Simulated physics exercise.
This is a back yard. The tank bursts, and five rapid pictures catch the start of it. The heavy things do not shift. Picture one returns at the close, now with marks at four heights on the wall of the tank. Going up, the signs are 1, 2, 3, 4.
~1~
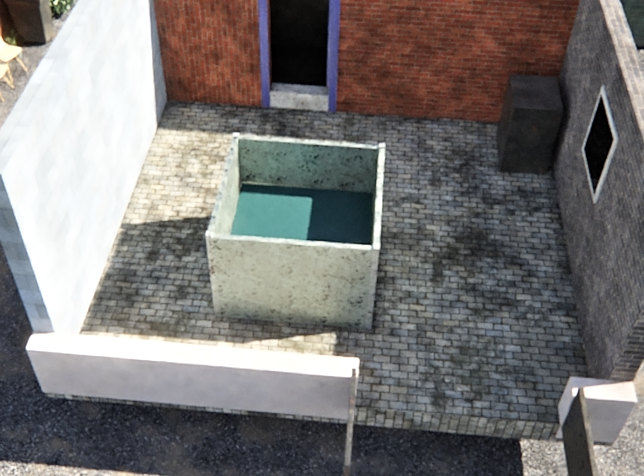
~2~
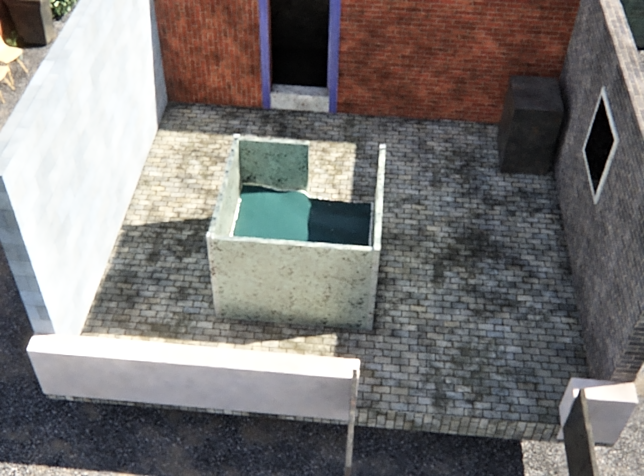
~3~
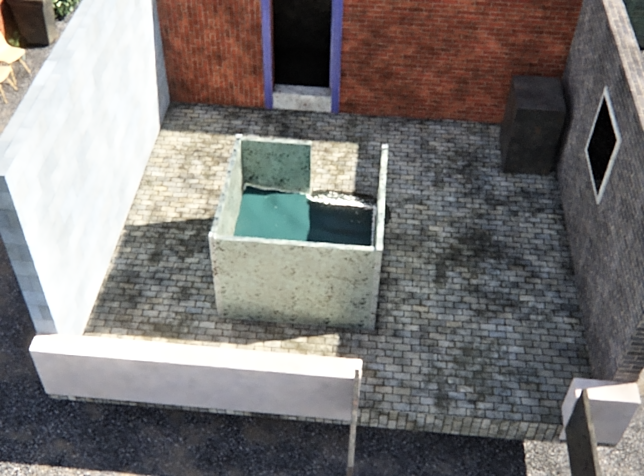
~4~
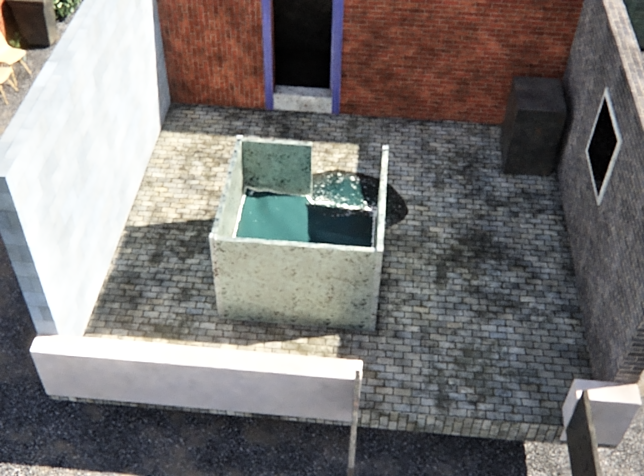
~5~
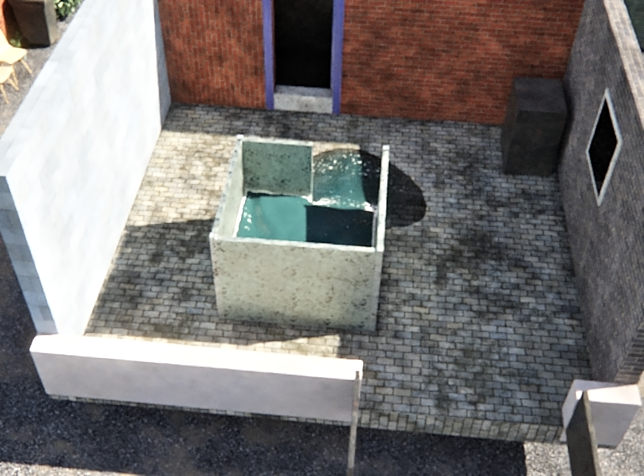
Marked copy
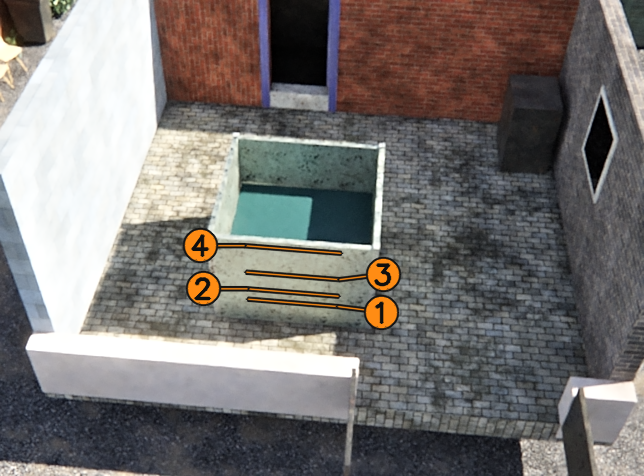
In a walled, paved back yard, part of the far wall of a square water tank disappears, and water pours through the gap onto the paving behind, leaving a dark wet patch that spreads to the right.
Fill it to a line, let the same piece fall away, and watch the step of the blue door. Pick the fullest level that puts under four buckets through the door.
That is mark 3.
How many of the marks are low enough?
Three.
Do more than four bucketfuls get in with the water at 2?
No, not at all.
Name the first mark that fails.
Here it is mark 4.
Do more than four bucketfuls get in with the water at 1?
No, not at all.
On the marked copy, 1 at (292, 302); 2 at (292, 292); 3 at (292, 275); 4 at (292, 249); from the bottom up 1, 2, 3, 4.
If 1 is chosen, nothing gets over.
If 2 is chosen, nothing gets over.
If 3 is chosen, a bucket or two gets in.
If 4 is chosen, about 11 bucketfuls get in.
